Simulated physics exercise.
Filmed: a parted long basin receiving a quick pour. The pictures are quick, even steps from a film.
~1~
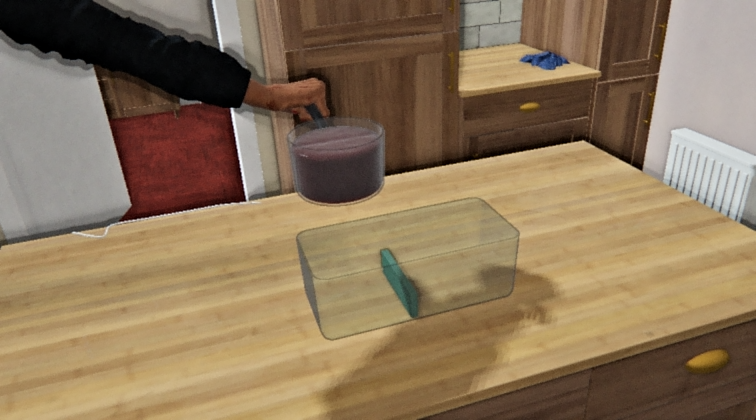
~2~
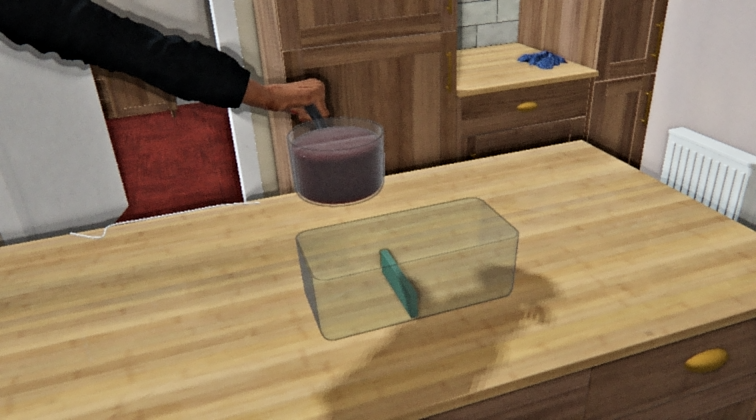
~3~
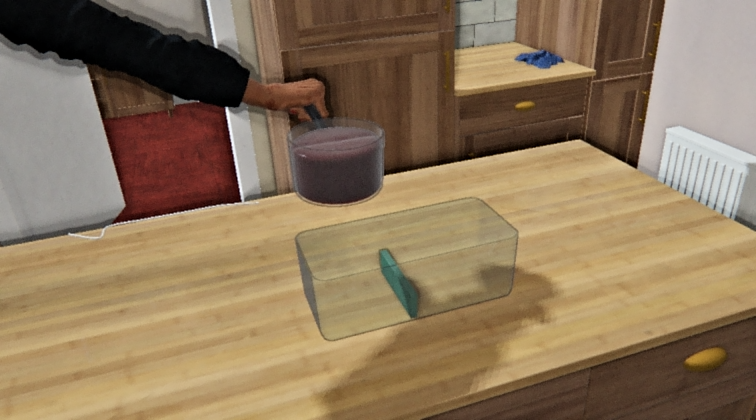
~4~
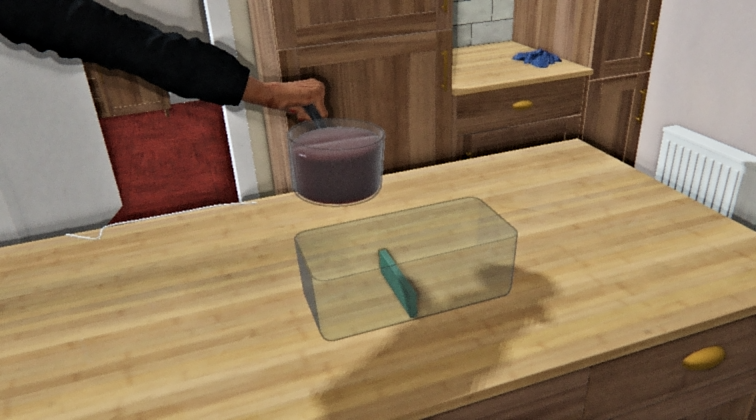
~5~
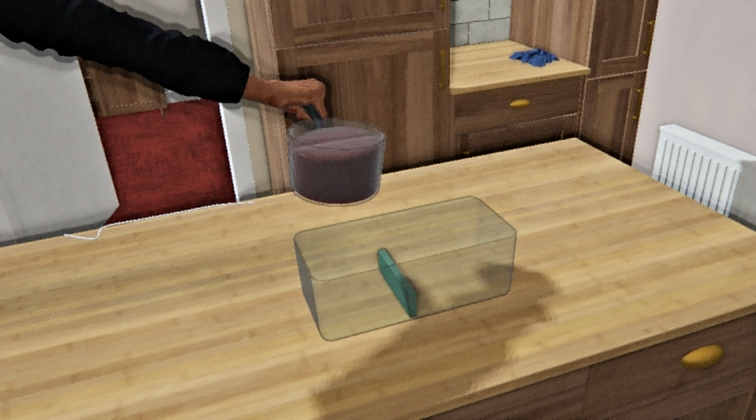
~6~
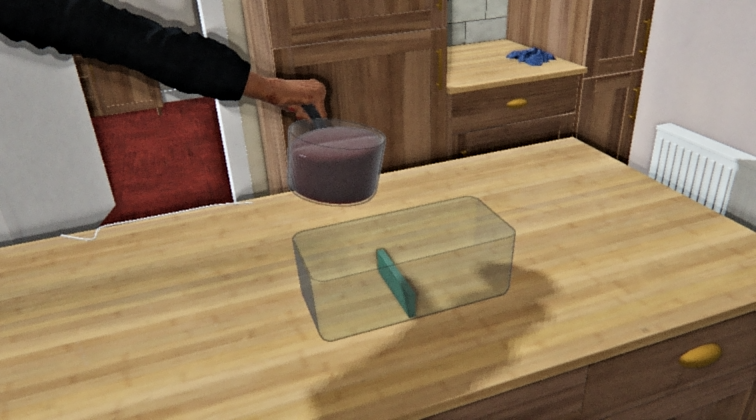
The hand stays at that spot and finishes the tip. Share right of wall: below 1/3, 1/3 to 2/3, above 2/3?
Above 2/3.
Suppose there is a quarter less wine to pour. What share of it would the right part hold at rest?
Estimated share: Close to 95 per cent.
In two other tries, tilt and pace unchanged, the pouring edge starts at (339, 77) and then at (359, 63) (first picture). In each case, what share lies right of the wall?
Close to 70 % for the first start and close to 90 % for the second.
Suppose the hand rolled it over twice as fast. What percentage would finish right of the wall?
Near 90 parts in a hundred.
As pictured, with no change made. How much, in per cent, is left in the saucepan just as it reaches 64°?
It works out to close to 65 percent.
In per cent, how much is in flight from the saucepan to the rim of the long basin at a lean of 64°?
Roughly 25 %.
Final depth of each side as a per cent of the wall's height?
Left about 10, right about 80.
A moment on, the saucepan is tipped part way and 66 per cent is still to pour, 0 is left of the wall and 9 right of it.
Next, the saucepan is tipped on its side and 15 per cent is still to pour, 2 is left of the wall and 70 right of it.
Then the saucepan is tipped right over and 1 per cent is still to pour, 5 is left of the wall and 91 right of it.
Later the saucepan is tipped right over and 0 per cent is still to pour, 6 is left of the wall and 94 right of it.
Finally, 6 per cent lies left of the wall, 94 right of it and 1 outside.
